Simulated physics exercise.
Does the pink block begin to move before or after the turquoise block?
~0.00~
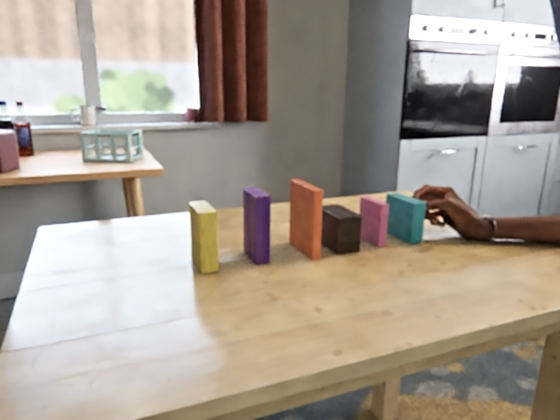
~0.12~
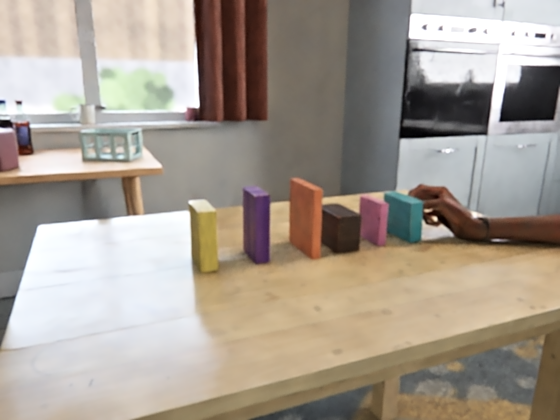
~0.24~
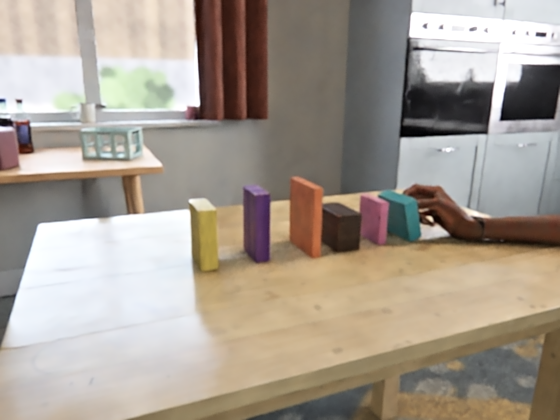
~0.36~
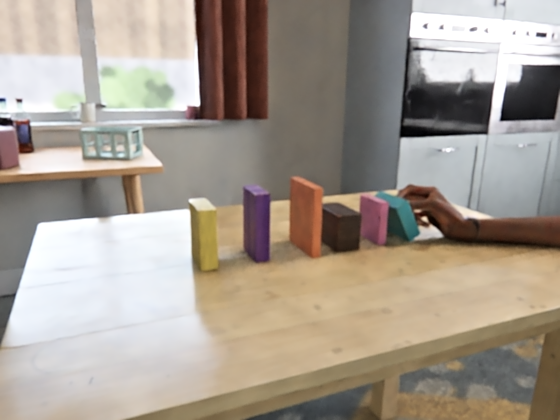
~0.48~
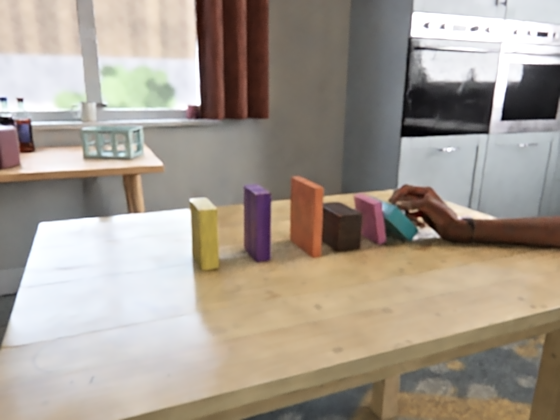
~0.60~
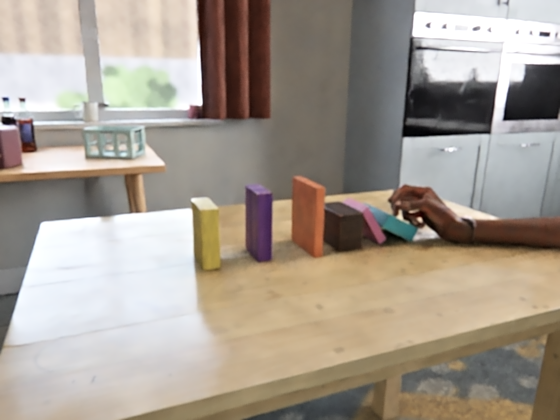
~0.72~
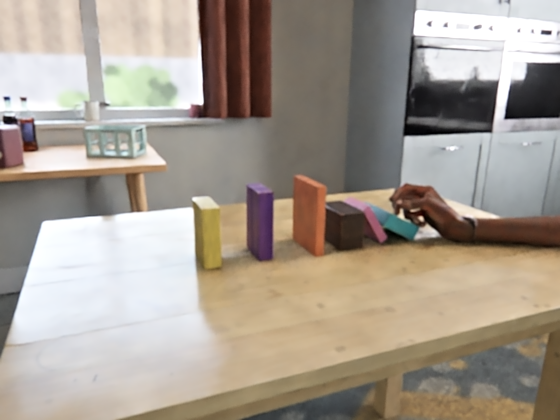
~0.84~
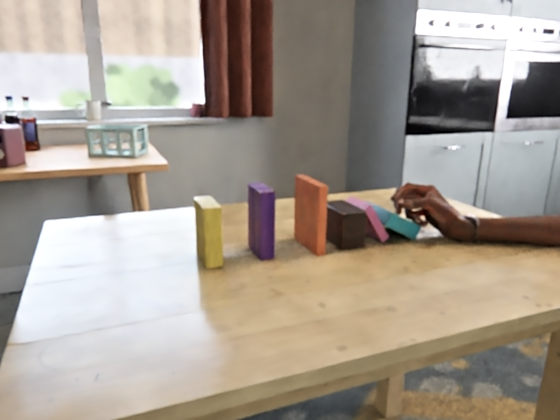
The pink block begins to move after the turquoise block, which is already leaning while the pink one still stands upright.
